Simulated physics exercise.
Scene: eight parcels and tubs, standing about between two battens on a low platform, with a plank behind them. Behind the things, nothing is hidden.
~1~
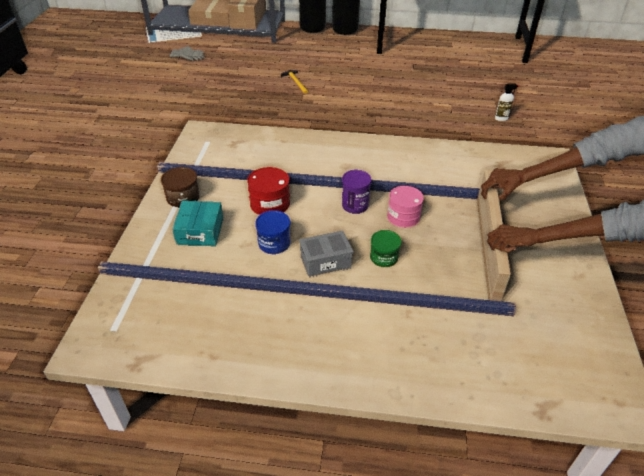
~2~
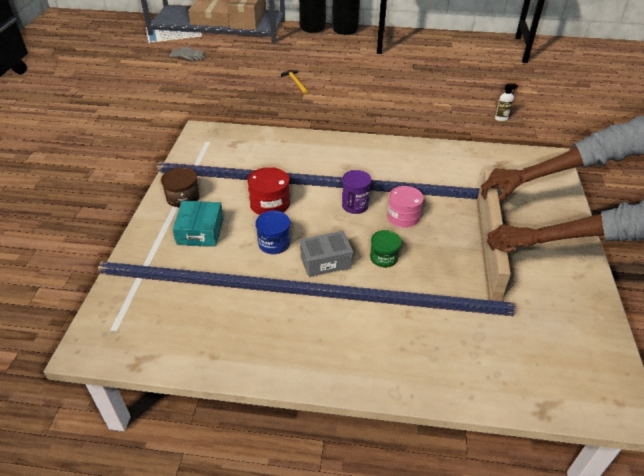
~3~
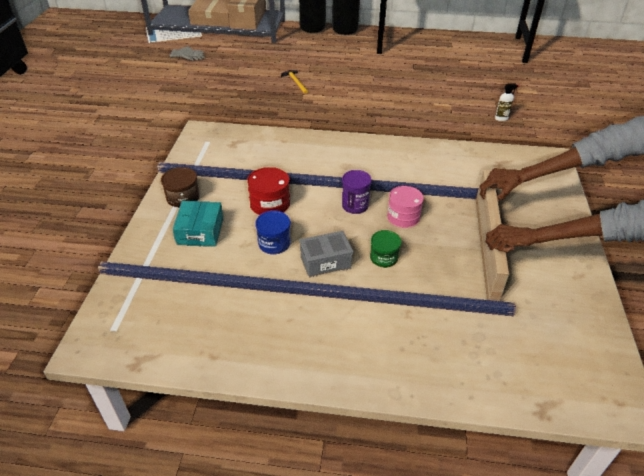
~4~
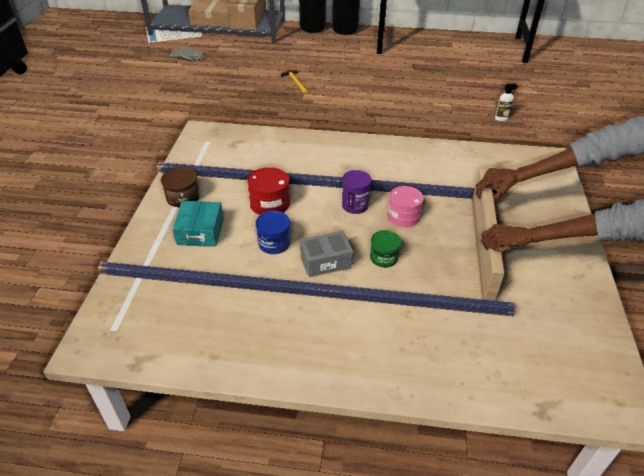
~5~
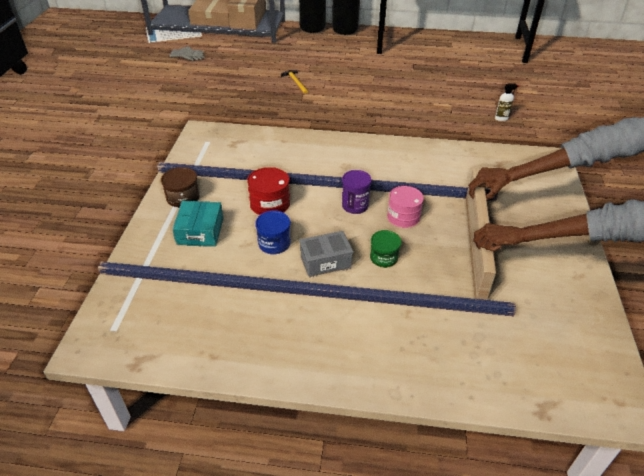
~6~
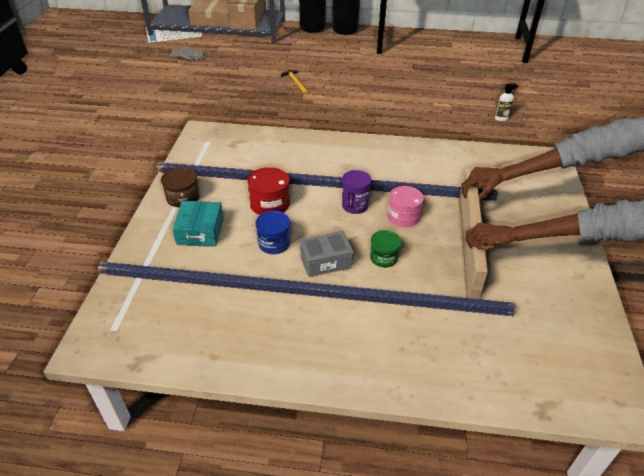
A wooden plank, gripped by two hands at the right of a low platform, stays almost still at first, then slides slightly leftward between two blue battens. It remains short of the eight colourful tubs and boxes, which stand motionless between the battens, while the arms follow the plank's small movement.
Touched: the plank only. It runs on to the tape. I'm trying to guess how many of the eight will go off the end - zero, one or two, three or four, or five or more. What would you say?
I would say three or four.
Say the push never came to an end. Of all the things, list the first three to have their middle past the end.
Brown pail, then turquoise box, then red canister.
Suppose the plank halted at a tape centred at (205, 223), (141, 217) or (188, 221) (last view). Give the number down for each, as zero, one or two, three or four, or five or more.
First one or two, then five or more, then either one or two.
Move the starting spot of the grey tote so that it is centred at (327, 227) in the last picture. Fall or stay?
Started there, the object is not lost.
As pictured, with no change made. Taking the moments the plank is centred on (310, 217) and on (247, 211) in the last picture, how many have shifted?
The count reaches 6 first and 8 second.
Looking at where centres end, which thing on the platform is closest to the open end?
Answer: The blue pail.
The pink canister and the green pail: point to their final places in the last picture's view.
The pink canister stops around (161, 190); the green pail around (148, 221).
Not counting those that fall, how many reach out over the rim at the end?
I make it 1.
A little later, none off yet; brown pail at rest near (181, 188); turquoise box at rest near (199, 223); red canister at rest near (269, 192).
When it is over, the number that fall off is three or four; down, red canister, turquoise box and brown pail.
